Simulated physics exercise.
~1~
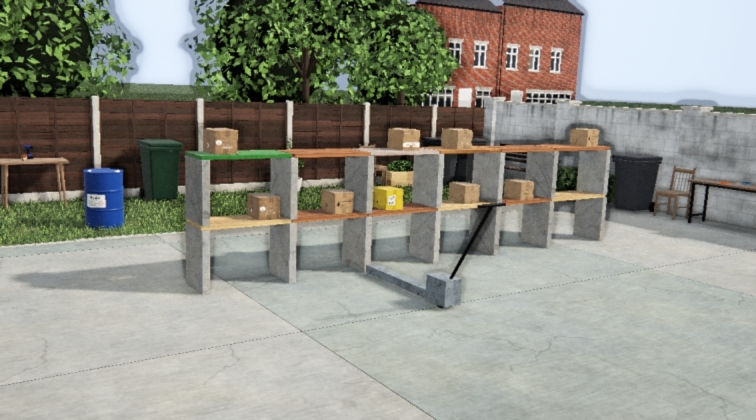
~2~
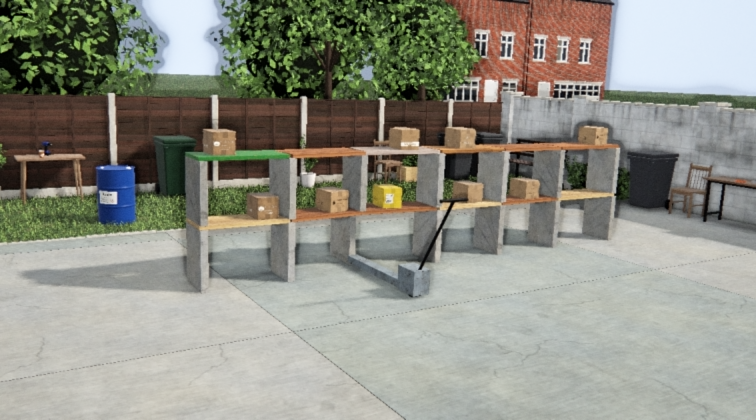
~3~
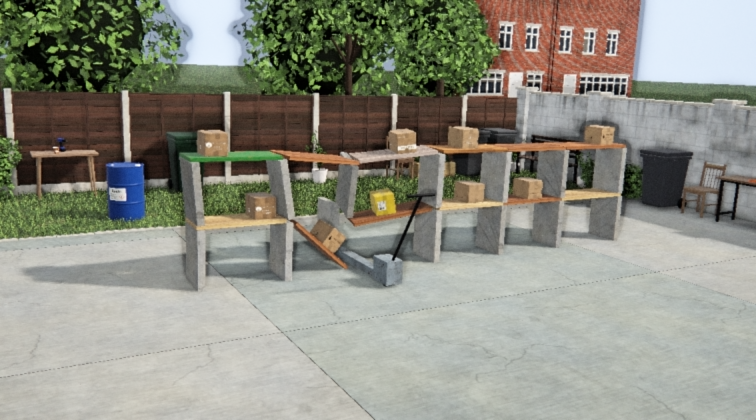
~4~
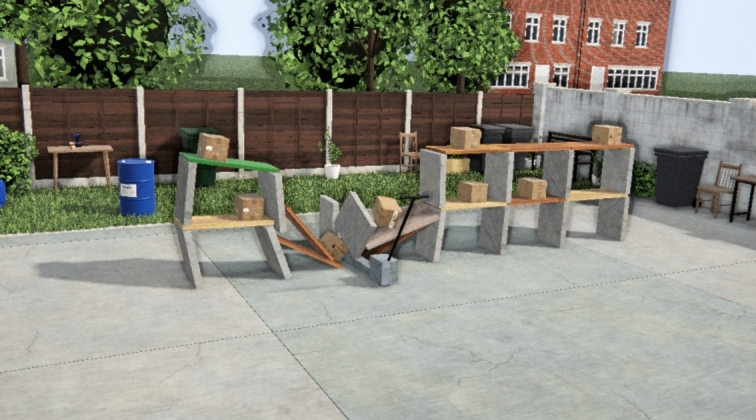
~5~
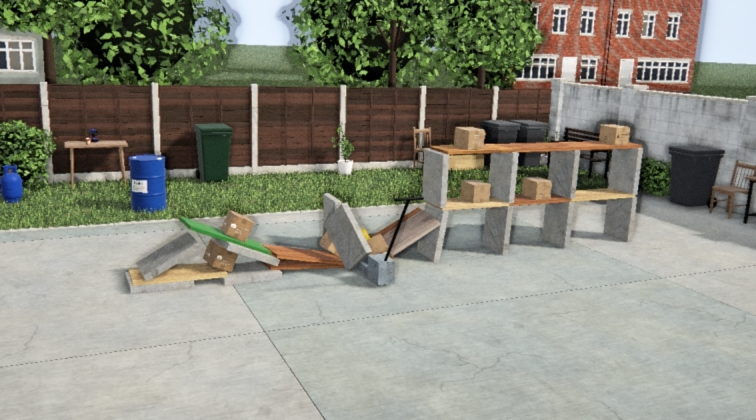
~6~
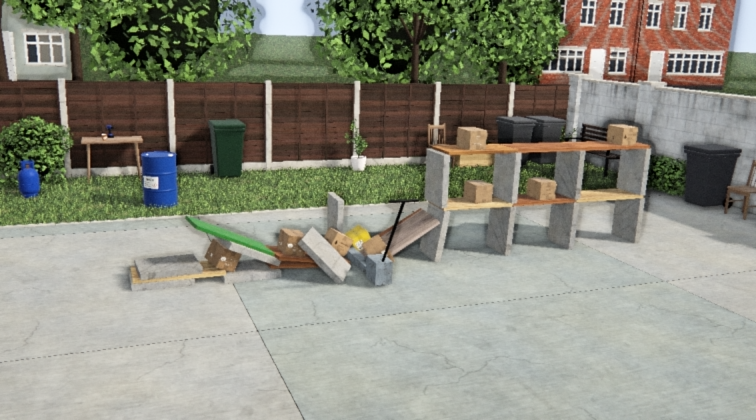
In the video, a jack slides in low against an upright of a two-tier shelf of boards and grey blocks holding cartons, and the middle bays buckle and fall. The left bay with the green board then collapses too, leaving a heap beside the standing right-hand section.
